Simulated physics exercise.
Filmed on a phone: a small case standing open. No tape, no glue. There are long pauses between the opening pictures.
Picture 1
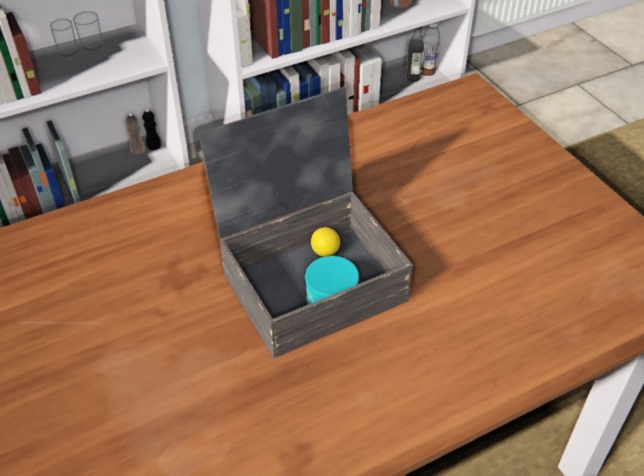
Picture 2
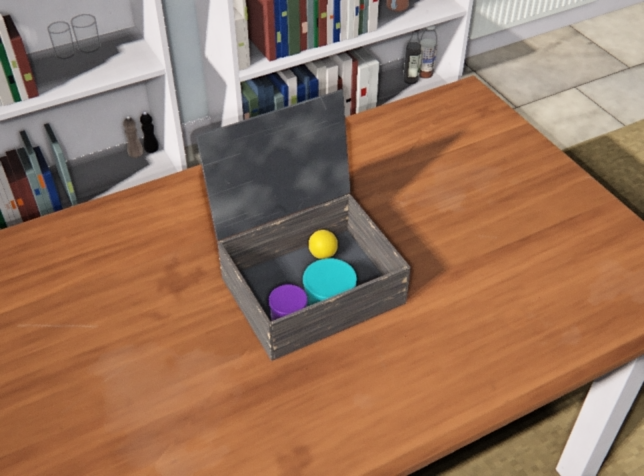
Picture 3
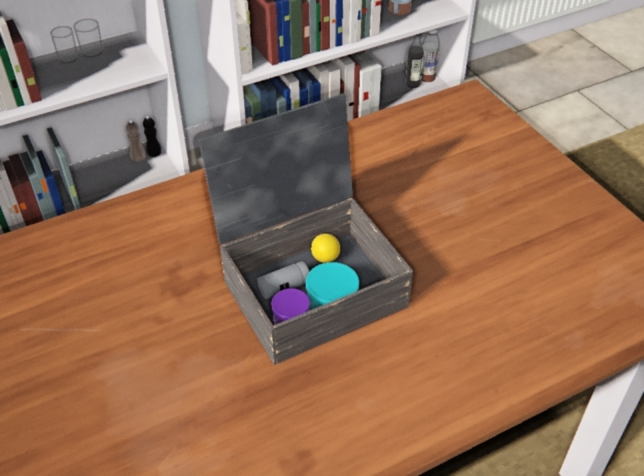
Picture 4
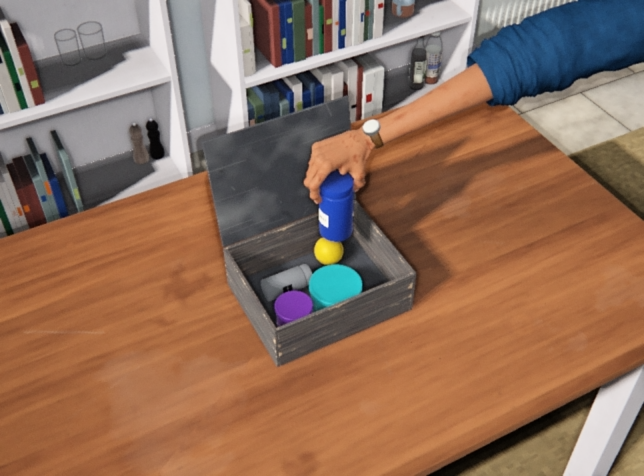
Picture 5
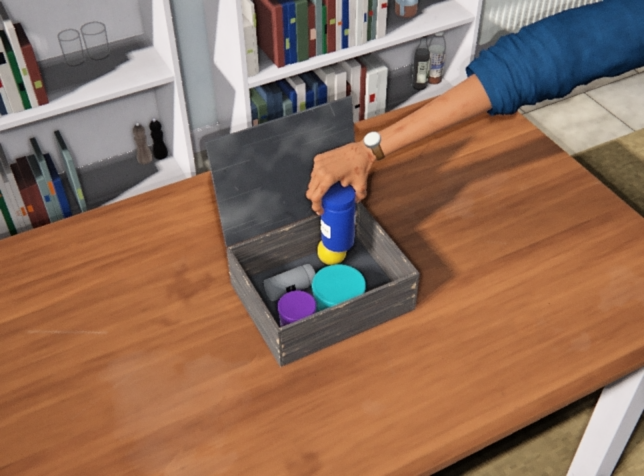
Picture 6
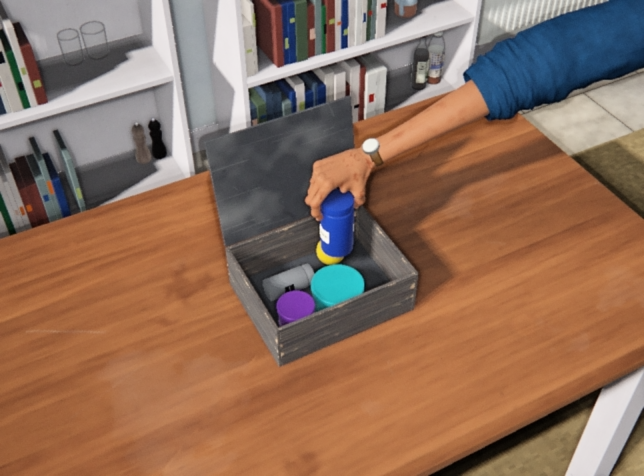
A hand lowers a blue jar into an open box holding a turquoise tub.
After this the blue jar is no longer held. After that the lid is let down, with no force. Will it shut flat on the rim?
It sits on the rim.
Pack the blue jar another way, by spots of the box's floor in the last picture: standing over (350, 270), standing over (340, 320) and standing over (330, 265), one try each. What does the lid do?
In the first case it will not close; in the second case it is held up; in the third case it sits on the rim.
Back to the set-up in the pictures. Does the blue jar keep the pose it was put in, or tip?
The blue jar tips.
Then, 0.50 s past the last view, blue jar on its side near (370, 271).
Then, 1.60 s past the last view, lid 60° above the rim; blue jar on its side near (372, 271).
Then, 2.10 s past the last view, lid 22° above the rim; blue jar on its side near (372, 271).
Finally, lid shut; down or leaning hard in the box, blue jar; the other 4 still in place. Final places as the last picture's camera would see them, blue jar near (372, 271).
